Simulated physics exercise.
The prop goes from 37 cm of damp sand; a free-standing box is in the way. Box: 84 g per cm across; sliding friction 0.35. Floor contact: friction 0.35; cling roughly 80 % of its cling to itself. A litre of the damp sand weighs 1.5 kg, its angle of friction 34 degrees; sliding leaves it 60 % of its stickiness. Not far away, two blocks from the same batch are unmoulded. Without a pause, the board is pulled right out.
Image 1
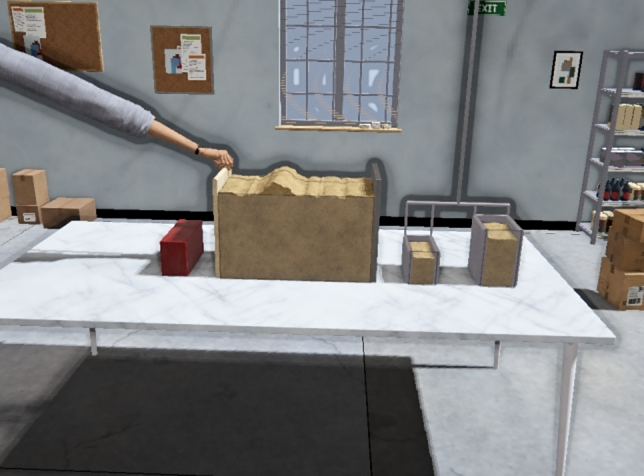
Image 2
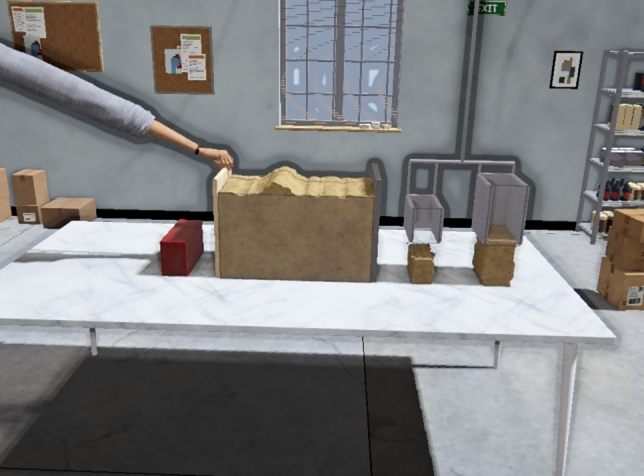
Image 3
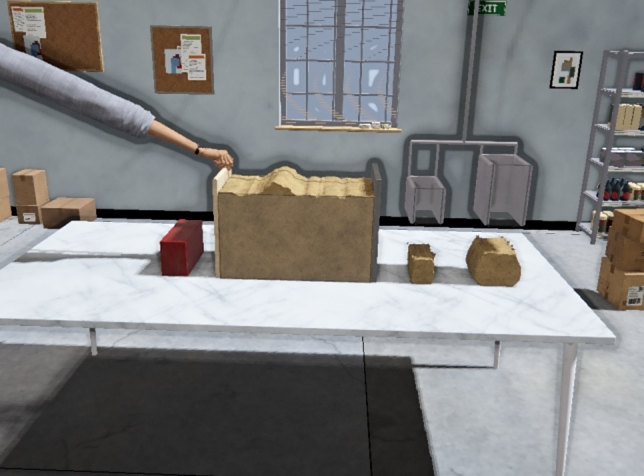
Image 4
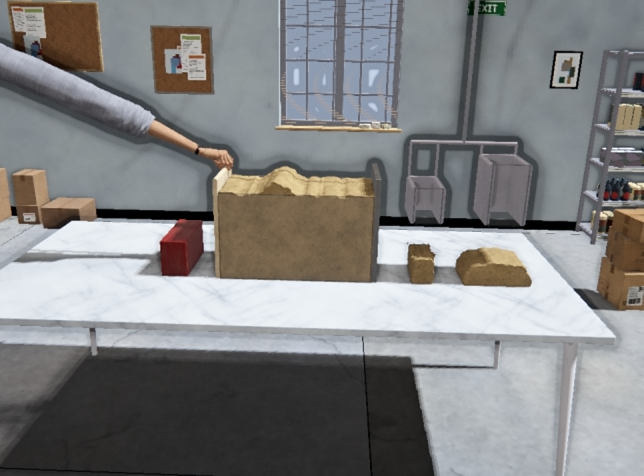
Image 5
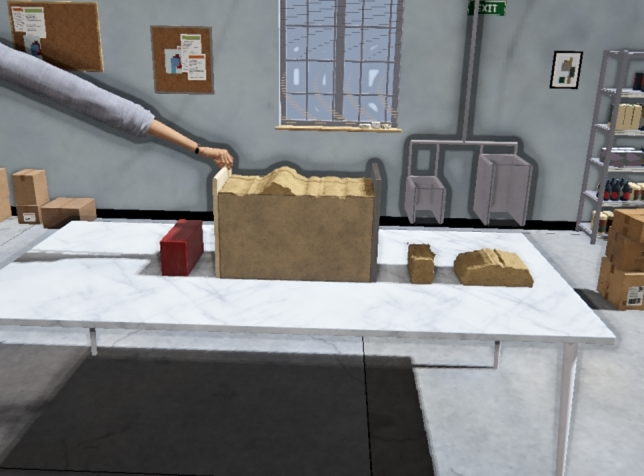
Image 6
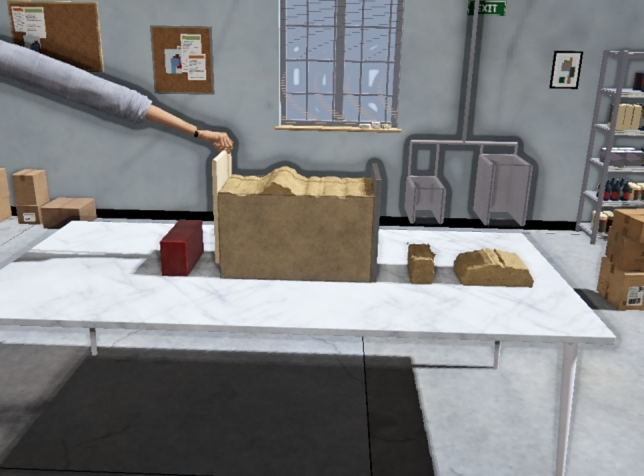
At first, a hand grips a pale board at the left end of a large block of damp sand, beside a red box, while clear moulds lift off two smaller blocks on the right. The larger of these slumps into a low heap, the smaller keeps its shape, and then the hand raises the board partway.
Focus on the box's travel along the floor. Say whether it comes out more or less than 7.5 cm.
It comes out more.
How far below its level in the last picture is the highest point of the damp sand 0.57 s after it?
Roughly 2.0 centimetres, give or take.
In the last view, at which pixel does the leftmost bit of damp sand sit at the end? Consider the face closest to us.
(165, 269), give or take.
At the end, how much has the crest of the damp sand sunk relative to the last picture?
4.0 cm.
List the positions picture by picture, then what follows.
In the first frame, top of the board at (217, 193), not yet moved; highest point of the damp sand at (275, 185); test blocks 12 cm, 22 cm high (left to right).
In the second frame, top of the board at (217, 193), not yet moved; highest point of the damp sand at (275, 185); test blocks 12 cm, 21 cm high (left to right).
In the third frame, top of the board at (217, 193), not yet moved; highest point of the damp sand at (275, 185); test blocks 12 cm, 16 cm high (left to right).
In the fourth frame, top of the board at (217, 193), not yet moved; highest point of the damp sand at (275, 185); test blocks 12 cm, 11 cm high (left to right).
In the fifth frame, top of the board at (217, 192), moved 4 mm; highest point of the damp sand at (275, 185); test blocks 12 cm, 10 cm high (left to right).
In the sixth frame, top of the board at (217, 174), moved 7.6 cm; highest point of the damp sand at (275, 185); test blocks 12 cm, 10 cm high (left to right).
Another 0.26 s on from the sixth picture, the box has not moved.
Another 0.57 s on from the sixth picture, the box has not moved.
Another 0.88 s on from the sixth picture, the box has been pushed 6.9 cm.
Another 1.19 s on from the sixth picture, the box has been pushed 10 cm.
Another 1.24 s on from the sixth picture, at the end, the box has been pushed 10 cm.
